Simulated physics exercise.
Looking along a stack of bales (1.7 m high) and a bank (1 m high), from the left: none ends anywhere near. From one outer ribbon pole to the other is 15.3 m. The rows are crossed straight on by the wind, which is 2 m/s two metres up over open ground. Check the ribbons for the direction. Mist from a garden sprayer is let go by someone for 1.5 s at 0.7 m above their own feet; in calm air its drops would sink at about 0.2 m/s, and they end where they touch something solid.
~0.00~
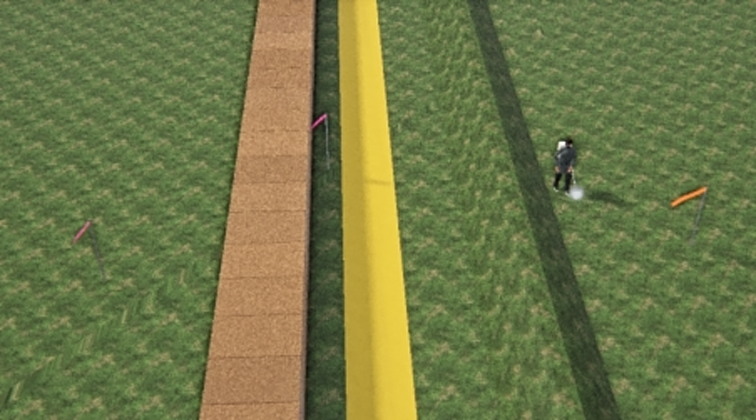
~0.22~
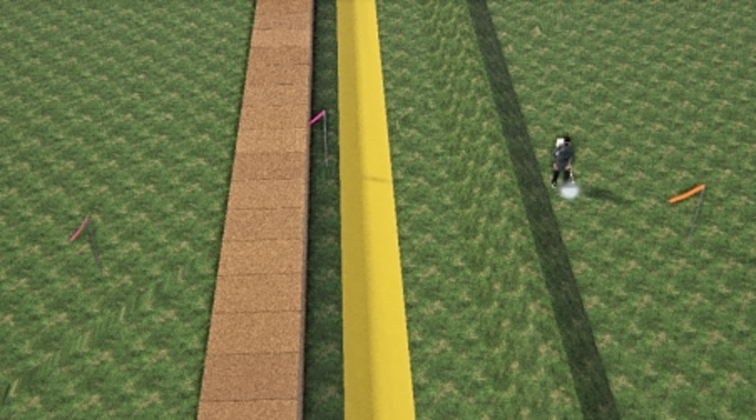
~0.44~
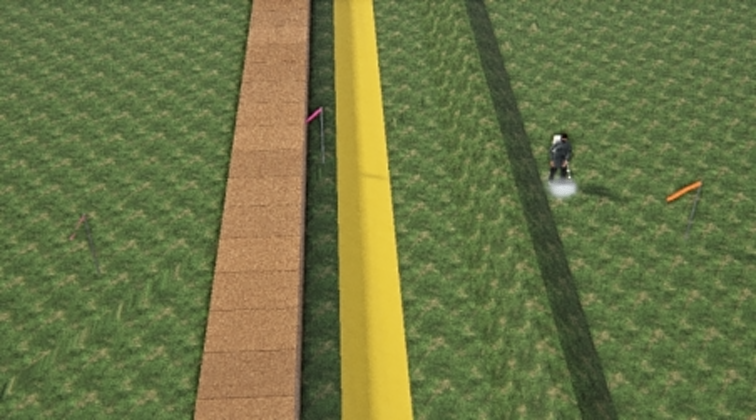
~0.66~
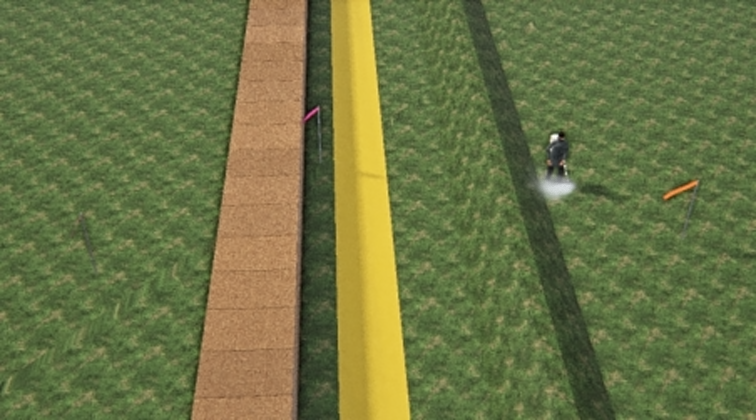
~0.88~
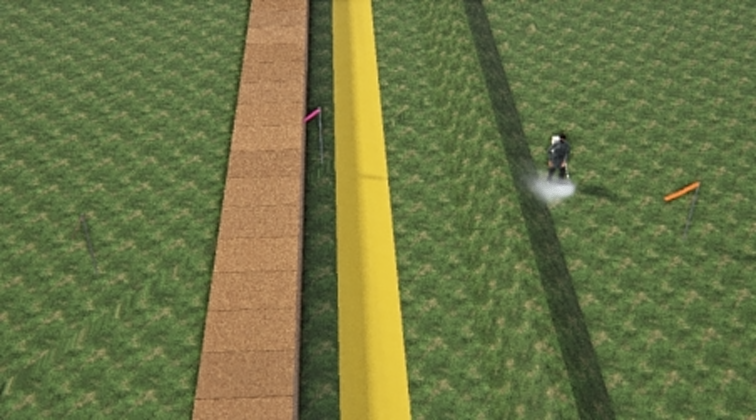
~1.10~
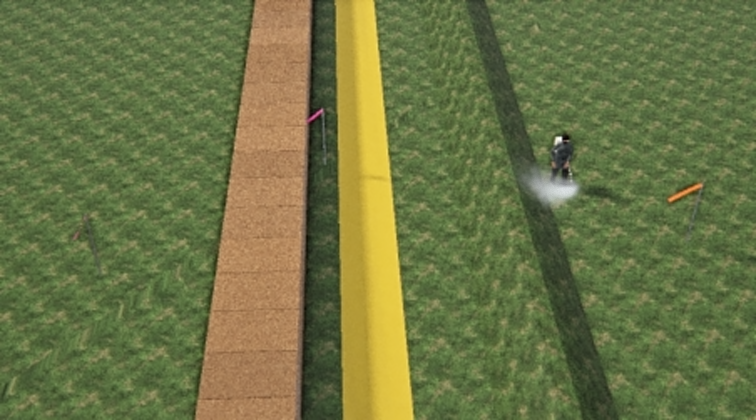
A long brown stack of bales and a bright yellow bank run side by side up a green grassy field, seen from above. Thin poles with ribbons stand at left, between the rows and at right, where a small dark-clothed figure stands beyond a dark strip. White mist appears at the figure's feet and spreads leftward, the ribbons flutter, and the view sways slightly.
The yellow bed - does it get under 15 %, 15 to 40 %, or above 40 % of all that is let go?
It gets under 15 %.
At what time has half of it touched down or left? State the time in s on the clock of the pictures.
I'd say it happens close to 6.0 seconds.
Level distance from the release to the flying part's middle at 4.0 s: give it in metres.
I'd say close to 3.5 metres.
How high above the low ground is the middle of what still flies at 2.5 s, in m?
I'd put it near 1.2 metres.
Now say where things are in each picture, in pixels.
The spray in the air spans x = 570 to 580 around y = 190 and it comes from (575, 190), in the first frame.
The right ribbon ends at (670, 201), leaning 60 degrees to the left, the spray in the air spans x = 565 to 575 around y = 190 and the yellow one passes (370, 251), in the second frame.
The spray in the air spans x = 550 to 570 around y = 185 and the top of the stack of bales crosses (266, 165), in the third frame.
The spray in the air spans x = 540 to 570 around y = 185 and the yellow one passes (361, 190), in the fourth frame.
The right ribbon ends at (666, 199), leaning 55 degrees to the left and the spray in the air spans x = 530 to 570 around y = 185, in the fifth frame.
The spray in the air spans x = 530 to 575 around y = 185 and the top of the stack of bales crosses (268, 165), in the sixth frame.
After 2.5 s, 22 % is no longer flying here, and 0 % lies on the yellow bed; the middle of what still flies is 1.1 m above the low ground, near (522, 178).
After 4.0 s, 45 % is no longer flying here, and 0 % lies on the yellow bed; the middle of what still flies is 1.4 m above the low ground, near (440, 170).
After 8.0 s, 58 % is no longer flying here, and 0 % lies on the yellow bed; the middle of what still flies is 1.3 m above the low ground, near (316, 176).
After 20.0 s, 90 % is no longer flying here, and 4 % lies on the yellow bed.
After 45.0 s, 100 % is no longer flying here, and 5 % lies on the yellow bed.
